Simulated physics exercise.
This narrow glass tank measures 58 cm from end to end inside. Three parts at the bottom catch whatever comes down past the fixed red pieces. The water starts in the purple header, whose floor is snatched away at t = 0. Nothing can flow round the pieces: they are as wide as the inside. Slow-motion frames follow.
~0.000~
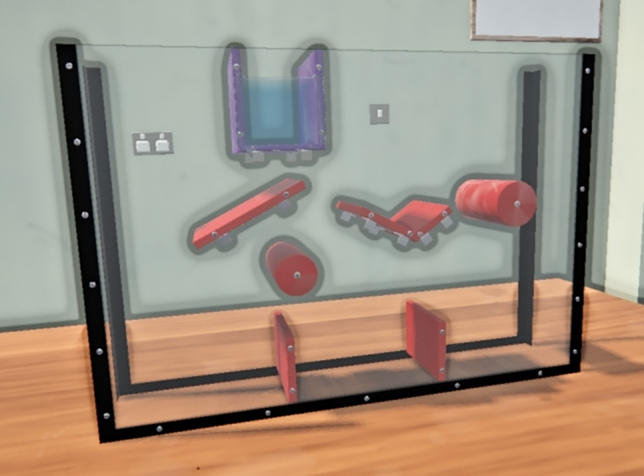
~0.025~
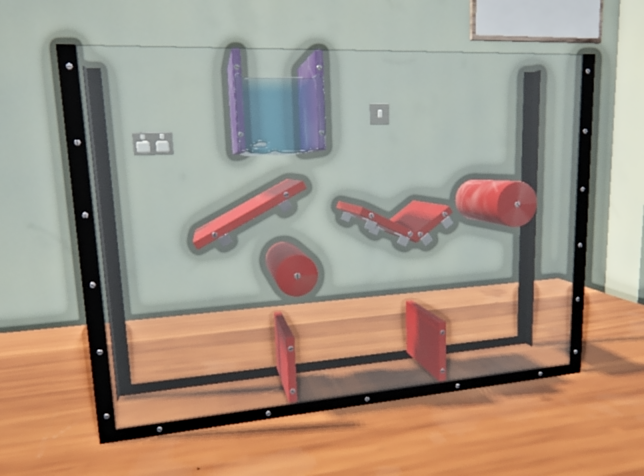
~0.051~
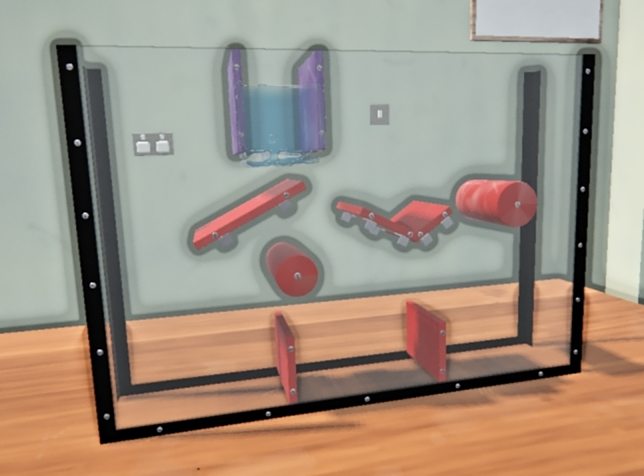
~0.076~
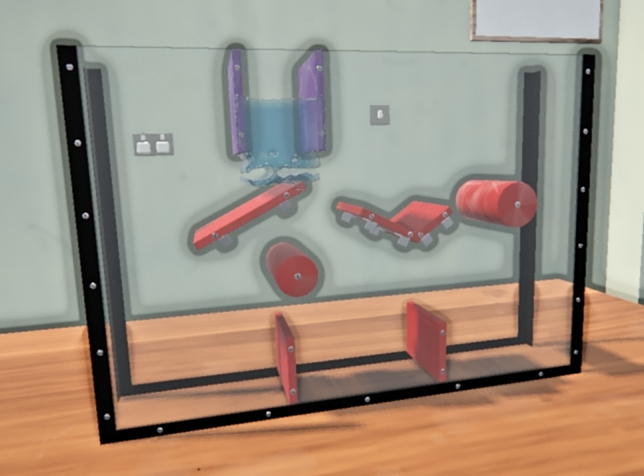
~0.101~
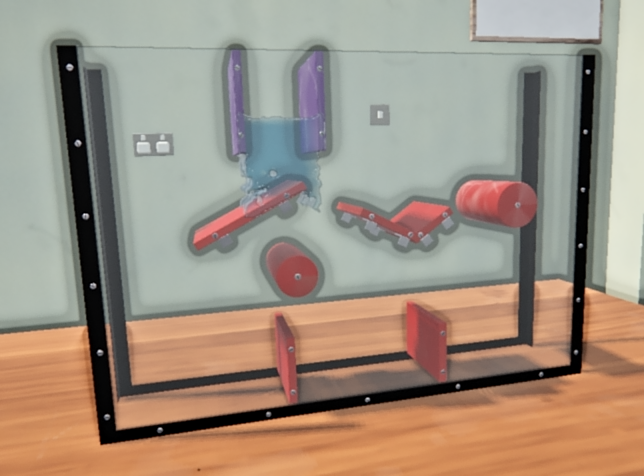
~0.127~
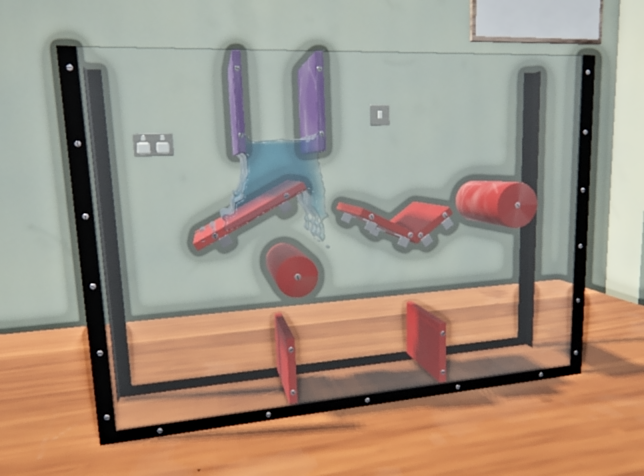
A wide, clear-fronted tank with black edges stands on a wooden surface before a pale green wall, seen from the front and slightly above by a still camera. Blue water sits between purple walls at the top, above red ramps, cylinders and two upright dividers. The water drops from between the walls, strikes the sloping left ramp, and spreads down it and over its right end in ragged streams.
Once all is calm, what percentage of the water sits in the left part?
Close to 60 per cent of it.
By 0.23 s the parts hold 2, 17 and 0 per cent, with 81 still above them.
By 0.38 s the parts hold 38, 33 and 0 per cent, with 29 still above them.
By 0.74 s the parts hold 62, 37 and 1 per cent, with 1 still above them.
At rest it is 62 per cent left, 37 middle, 1 right.
